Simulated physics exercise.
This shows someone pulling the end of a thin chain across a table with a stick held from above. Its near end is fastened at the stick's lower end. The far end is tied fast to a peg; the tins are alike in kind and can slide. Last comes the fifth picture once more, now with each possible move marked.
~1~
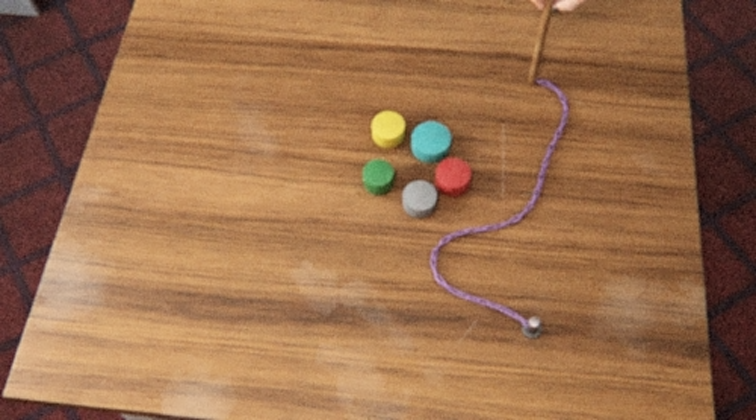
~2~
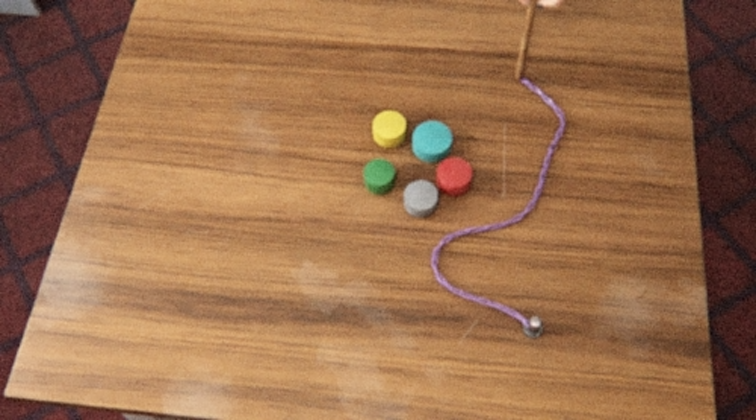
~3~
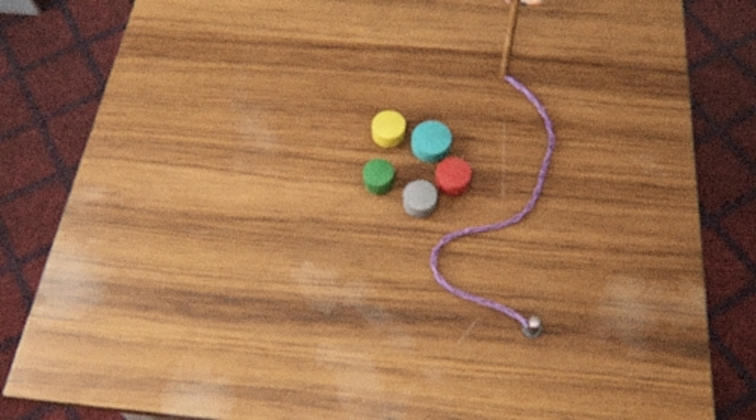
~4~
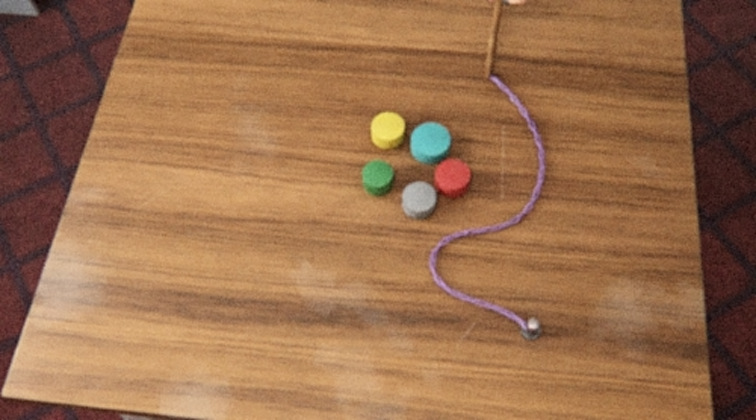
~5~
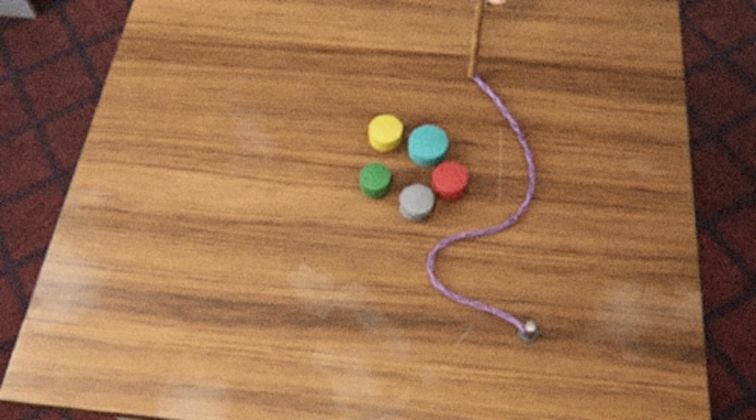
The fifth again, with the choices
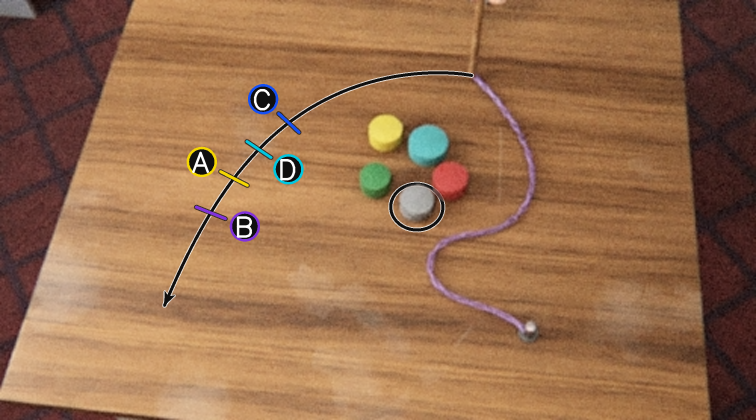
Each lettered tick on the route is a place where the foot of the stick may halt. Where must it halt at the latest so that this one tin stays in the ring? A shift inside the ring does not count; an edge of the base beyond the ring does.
A.
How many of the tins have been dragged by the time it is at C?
By then, none.
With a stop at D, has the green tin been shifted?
No.
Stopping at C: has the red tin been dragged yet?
By then, no.
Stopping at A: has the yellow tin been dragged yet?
Yes.
On the marked copy, A at (234, 179); B at (211, 213); C at (289, 123); D at (259, 149); the ring at (417, 207); the route from (472, 75) via (278, 132) to (164, 305).
Taking A. A third of the way, foot of the stick (377, 81); grey tin (417, 203).
Two thirds of the way, foot of the stick (293, 121); grey tin (417, 203).
When it is over, foot of the stick (234, 179); grey tin (415, 205); red tin (443, 186); turquoise tin (411, 169); yellow tin (377, 157); the grey tin is still in its ring.
As for the rest, B drags the ringed tin to (404, 217); C is safe but short; D is safe but short.
